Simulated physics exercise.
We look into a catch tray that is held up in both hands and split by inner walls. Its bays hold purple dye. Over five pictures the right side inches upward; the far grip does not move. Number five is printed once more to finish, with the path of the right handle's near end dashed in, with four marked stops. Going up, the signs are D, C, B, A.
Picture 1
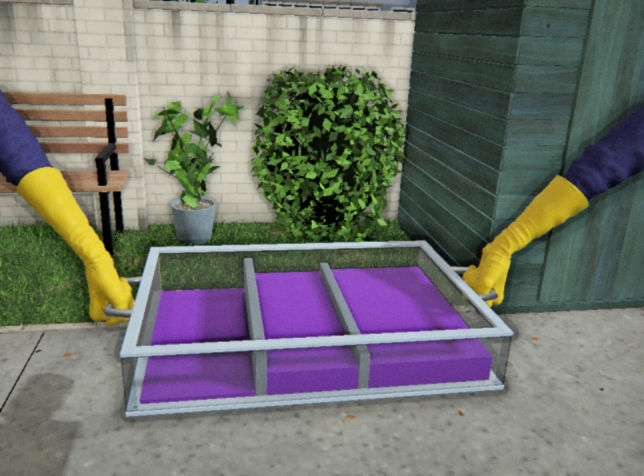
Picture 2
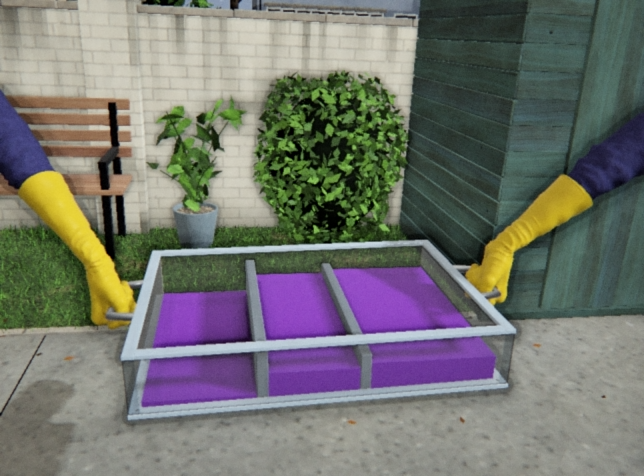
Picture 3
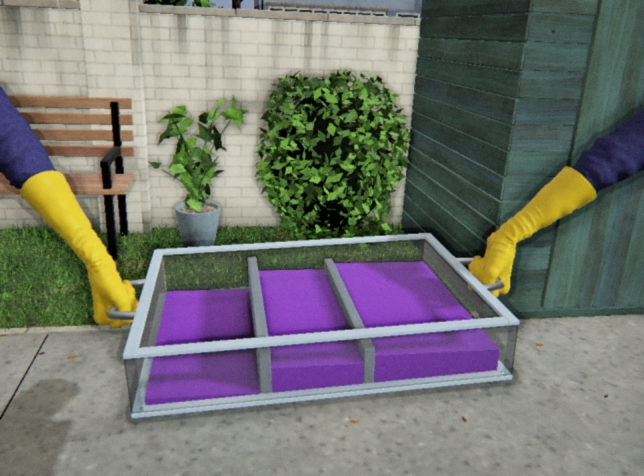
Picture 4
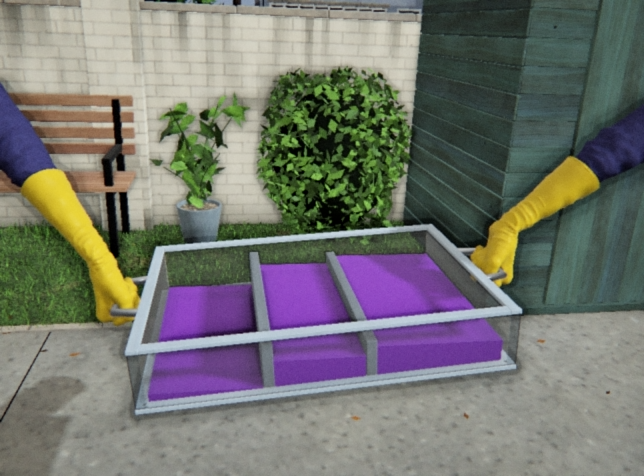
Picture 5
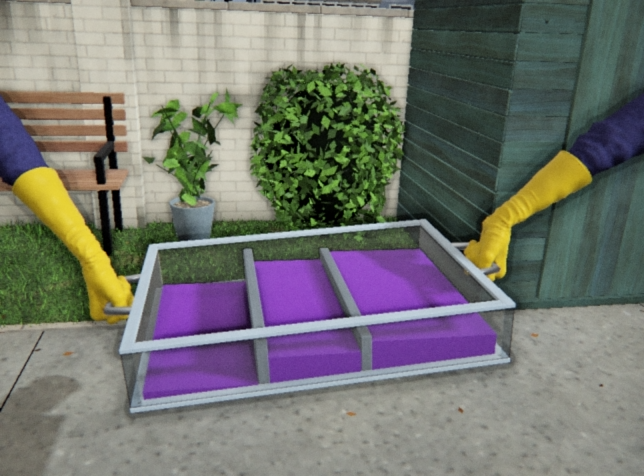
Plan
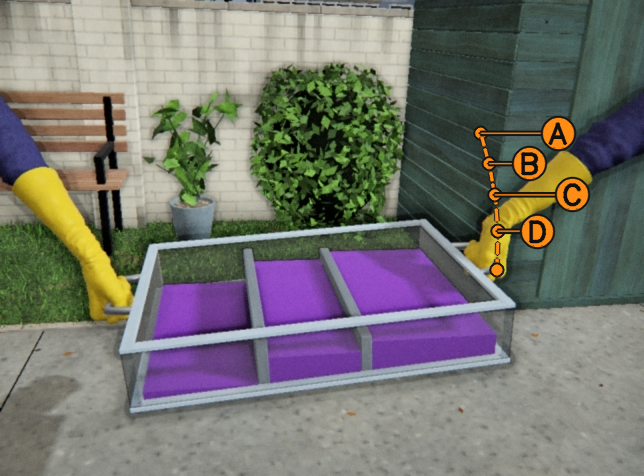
Two yellow-gloved hands held a clear, metal-framed tray of purple dye in three sections above the pavement, then slowly raised its right side a little, leaving it tilted slightly down to the left.
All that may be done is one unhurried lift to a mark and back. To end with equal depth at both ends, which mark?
I would pick mark B.
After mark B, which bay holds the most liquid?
That is the middle bay.
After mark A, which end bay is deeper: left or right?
The left end bay.
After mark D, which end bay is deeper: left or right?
The right one.
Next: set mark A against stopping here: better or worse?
Better.
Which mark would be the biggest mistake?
Here it is mark D.
On the marked copy, A at (480, 133); B at (489, 163); C at (494, 194); D at (497, 231).
With A, the left end bay stands much deeper than the other; nothing spills.
With B, the two end bays stand about equally deep; nothing spills.
With C, the right end bay stands much deeper than the other; nothing spills.
With D, the right end bay stands much deeper than the other; nothing spills.
